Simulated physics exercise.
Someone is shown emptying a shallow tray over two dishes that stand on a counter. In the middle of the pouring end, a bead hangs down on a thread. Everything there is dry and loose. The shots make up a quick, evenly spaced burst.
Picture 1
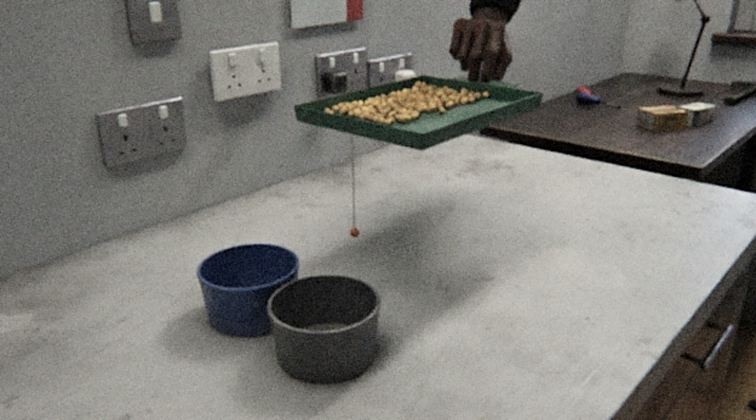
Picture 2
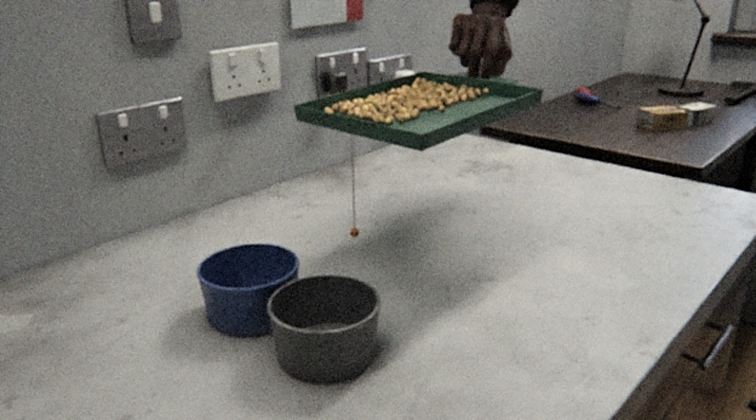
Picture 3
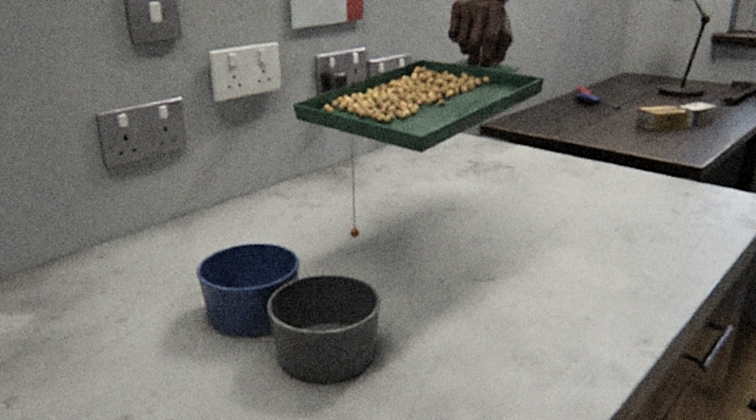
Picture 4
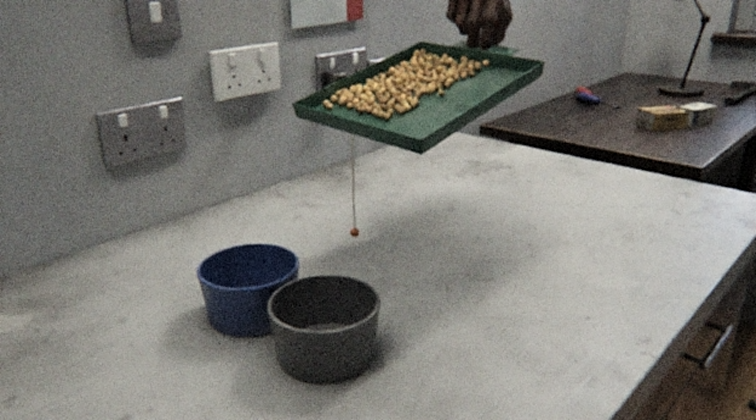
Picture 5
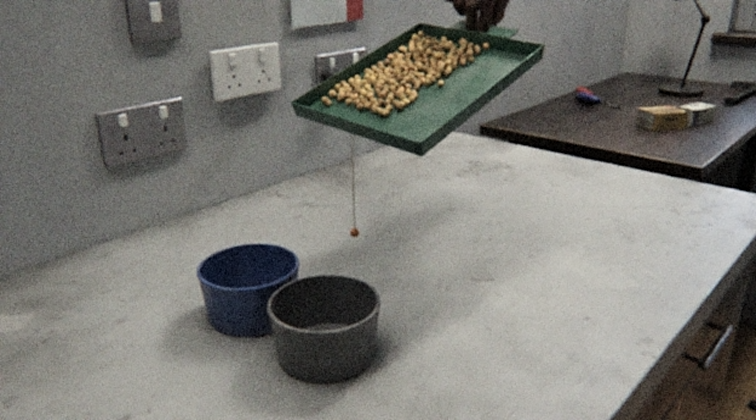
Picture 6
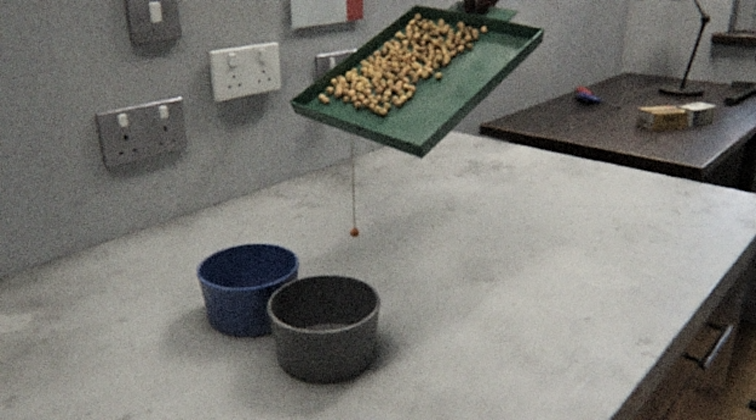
A dark hand at the far edge of a shallow green tray of pale tan chickpeas raises that edge, slowly at first and then more steeply, while the near edge dips slightly at its right corner and the load stays on the tray. Below, an orange bead hangs on a thread behind a blue dish and a dark grey one. The fixed view looks down across a pale counter beside a grey wall with sockets.
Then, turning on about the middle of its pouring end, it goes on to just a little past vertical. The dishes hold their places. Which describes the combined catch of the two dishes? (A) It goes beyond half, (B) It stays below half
Option B: It stays below half.
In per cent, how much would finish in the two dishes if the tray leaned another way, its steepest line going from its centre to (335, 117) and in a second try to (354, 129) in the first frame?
Around 0 per cent first, around 30 per cent next.
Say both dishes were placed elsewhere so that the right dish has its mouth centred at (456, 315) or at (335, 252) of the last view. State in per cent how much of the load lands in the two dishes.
Trial 1 near 60 percent, trial 2 near 30 percent.
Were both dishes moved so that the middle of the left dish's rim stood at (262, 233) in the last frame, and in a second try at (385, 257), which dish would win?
In the first try it's the one on the right, and in the second it's the one on the left.
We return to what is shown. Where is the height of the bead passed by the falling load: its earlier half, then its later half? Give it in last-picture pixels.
(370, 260) first, (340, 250) later.
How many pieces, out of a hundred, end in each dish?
The share is 10 per cent in the left dish and 10 per cent in the right dish.
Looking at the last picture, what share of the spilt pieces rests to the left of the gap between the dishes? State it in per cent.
0 in a hundred, roughly.
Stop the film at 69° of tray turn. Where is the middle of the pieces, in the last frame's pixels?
Around (371, 120).
Just after the last frame, tray tipped steeply; the larger part on the tray; about a tenth in the air.
A moment on, tray tipped past a quarter turn; roughly two thirds on the tray; about a tenth in the right dish; just a few in the left dish; roughly a quarter outside both; about a tenth in the air.
Further on, tray tipped past a quarter turn; about a tenth in the right dish; about a tenth in the left dish; the larger part outside both.
When it is over, tray tipped past a quarter turn; about a tenth in the right dish; about a tenth in the left dish; the larger part outside both.
